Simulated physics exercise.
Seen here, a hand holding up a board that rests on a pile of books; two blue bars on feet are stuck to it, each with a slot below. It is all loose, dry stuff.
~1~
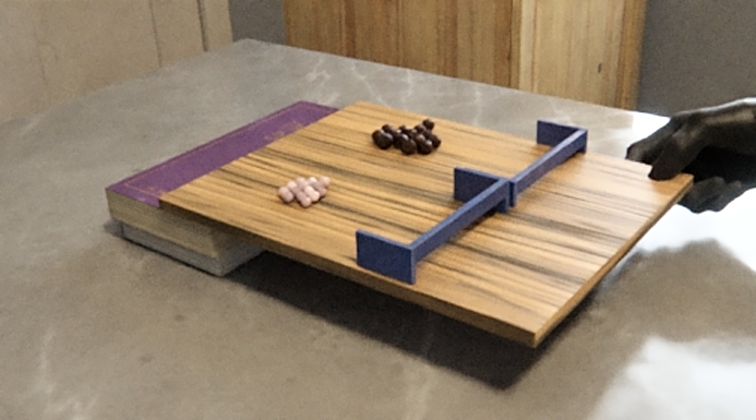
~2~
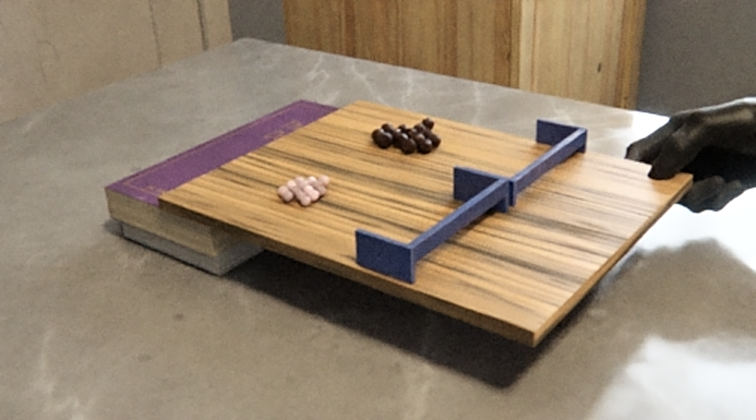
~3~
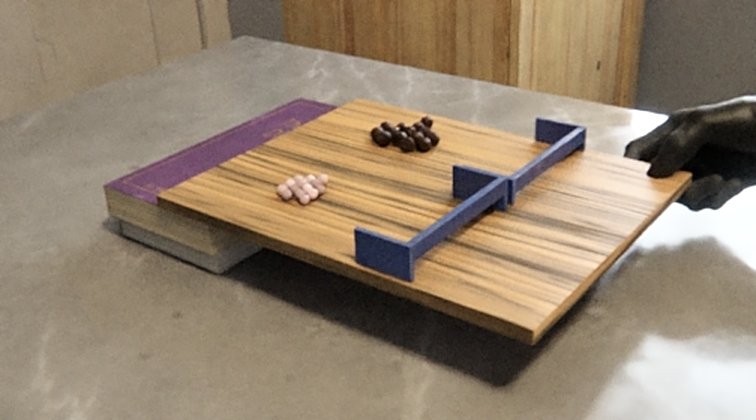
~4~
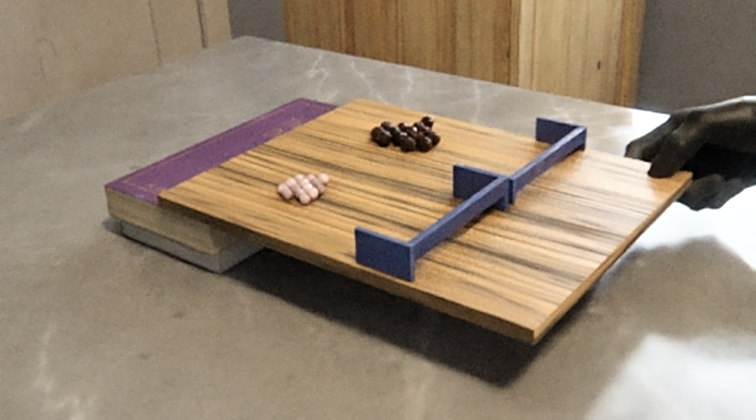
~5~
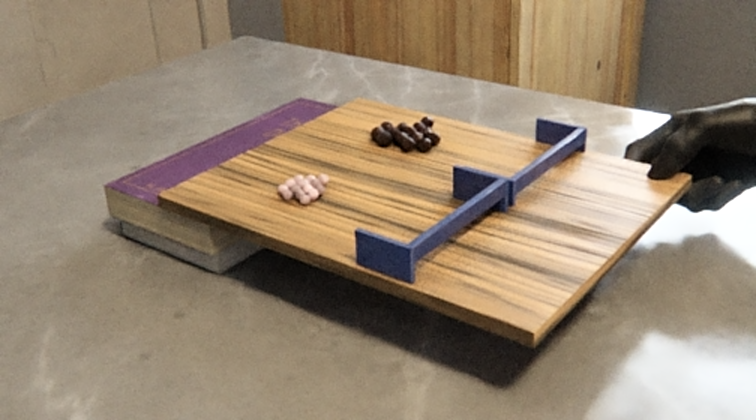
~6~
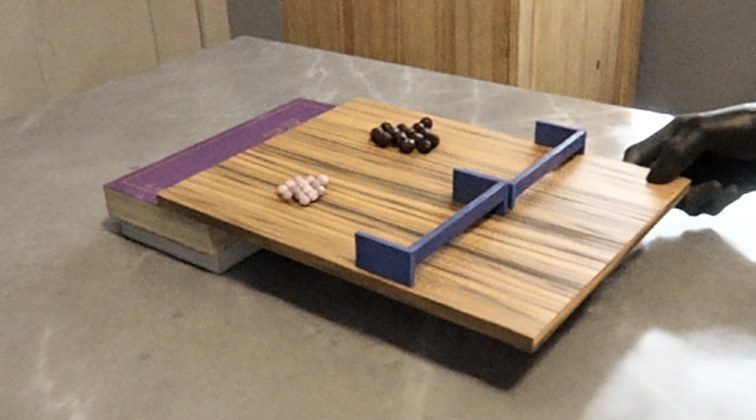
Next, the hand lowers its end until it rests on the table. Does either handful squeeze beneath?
Front handful: It slips under its gate. Back handful: It is stopped by its gate.
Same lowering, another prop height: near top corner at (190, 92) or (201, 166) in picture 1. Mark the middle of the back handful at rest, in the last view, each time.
At about (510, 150), and at (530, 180).
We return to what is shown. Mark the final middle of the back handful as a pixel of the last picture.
Close to (534, 201).
Then, 0.36 s past the last view, board sloping at 9°; front handful on its way down; back handful on its way down.
Then, 0.67 s past the last view, board resting at 11°; front handful on its way down; back handful has reached its gate.
Then, 0.94 s past the last view, board resting at 11°; front handful all past its gate; back handful has reached its gate.
Finally, board resting at 11°; front handful all past its gate; back handful gathered behind its gate.
